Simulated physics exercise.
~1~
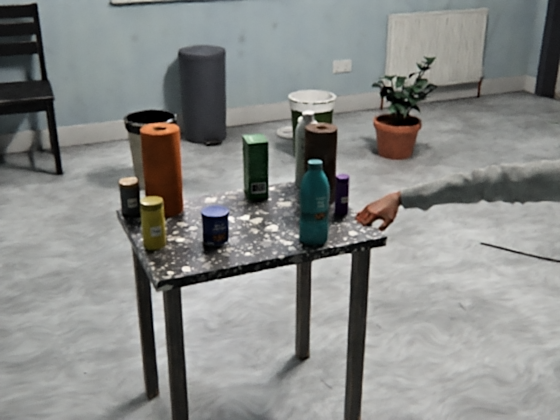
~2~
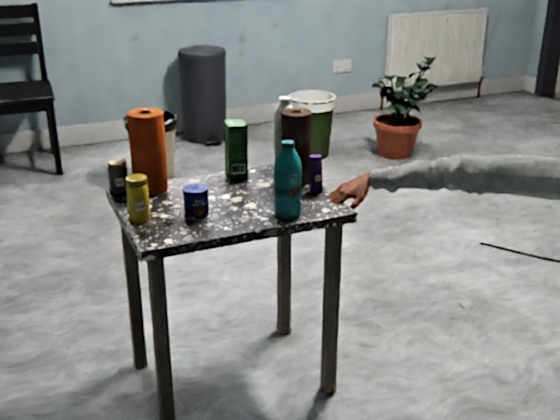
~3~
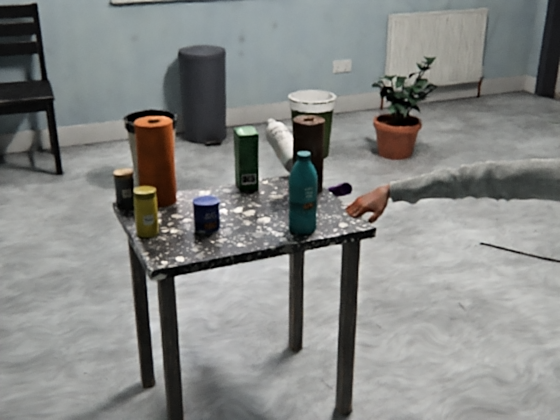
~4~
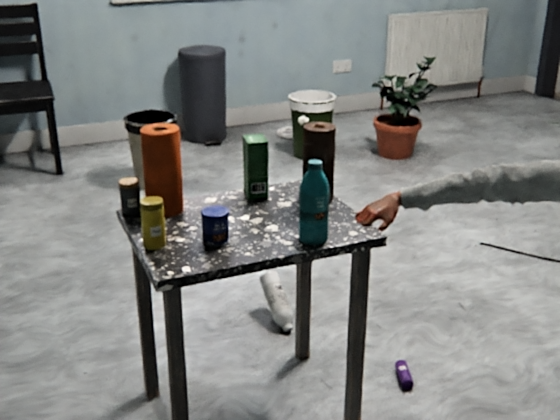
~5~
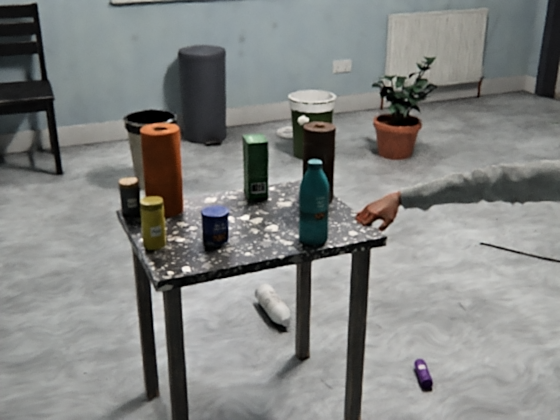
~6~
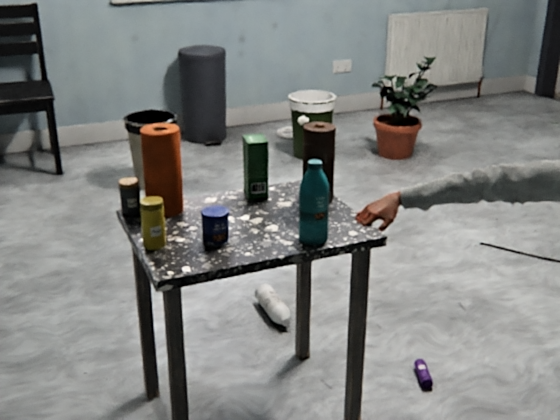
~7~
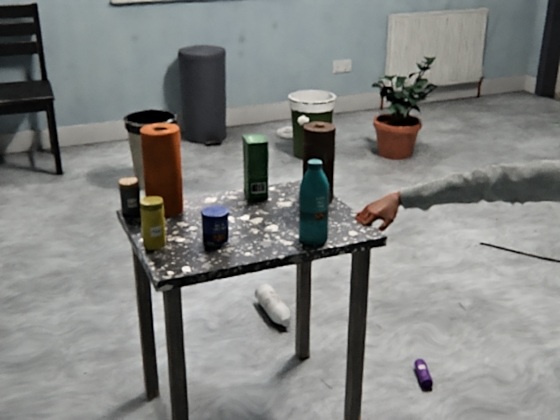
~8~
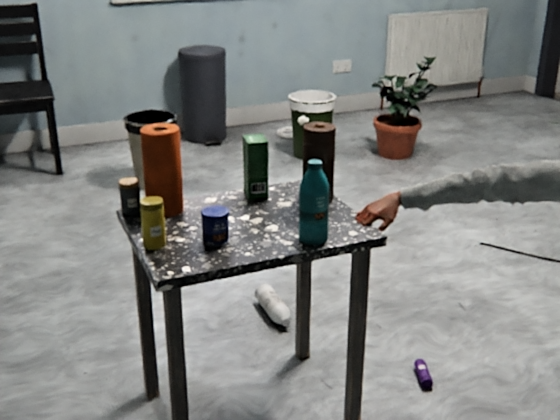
In this clip, a hand gripping a speckled table crowded with containers shoves it back and to the left, then jerks it forward again, and a white bottle and a purple shaker topple off, ending on the floor while the other seven items stay standing on top.
